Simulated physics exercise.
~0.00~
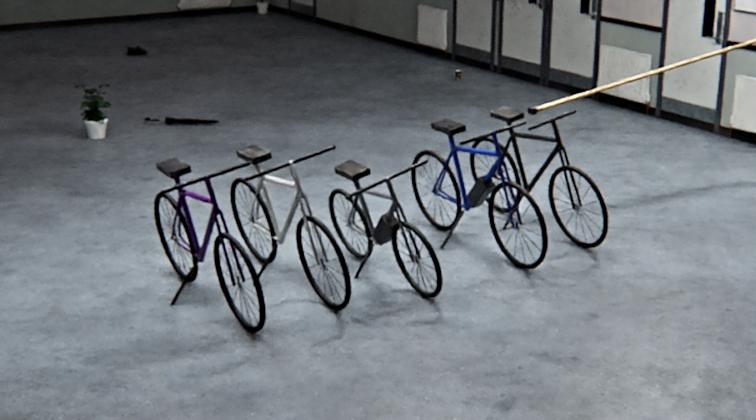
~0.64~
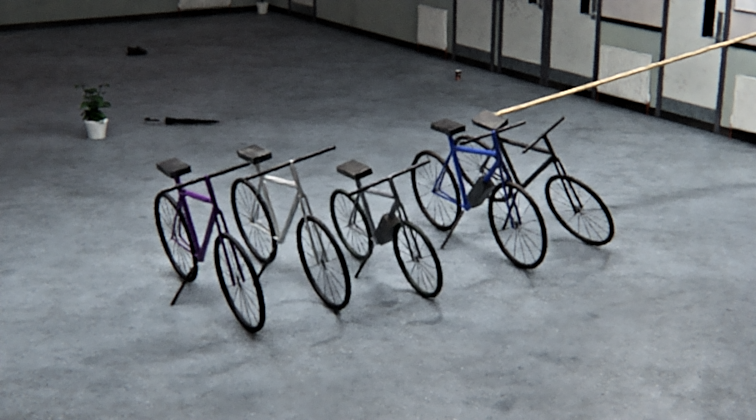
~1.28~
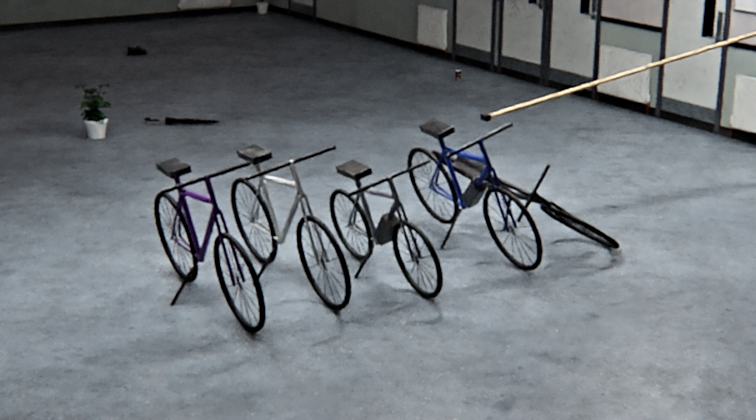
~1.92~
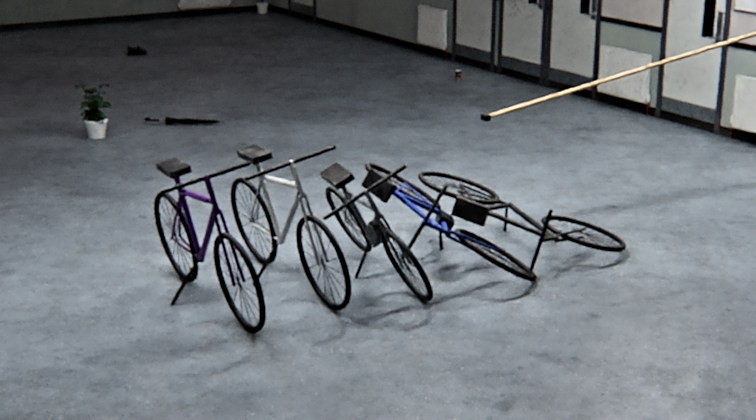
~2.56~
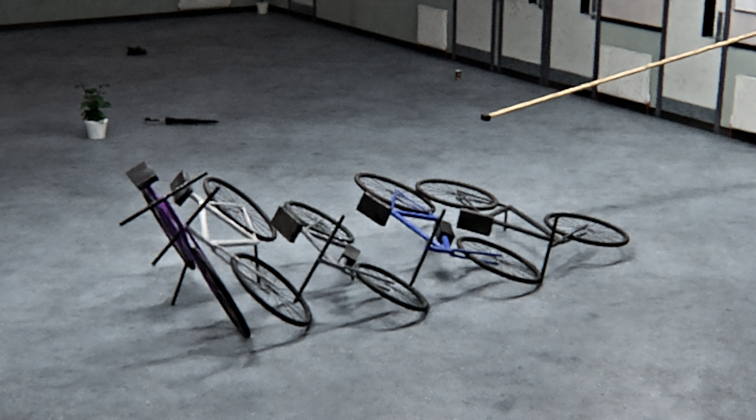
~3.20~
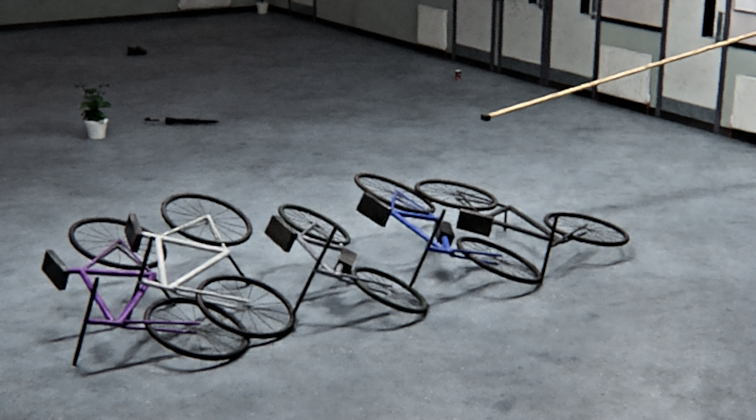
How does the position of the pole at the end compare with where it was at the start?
The pole ends up a little farther to the left than where it began, with its tip reaching out over the floor behind the fallen bikes.
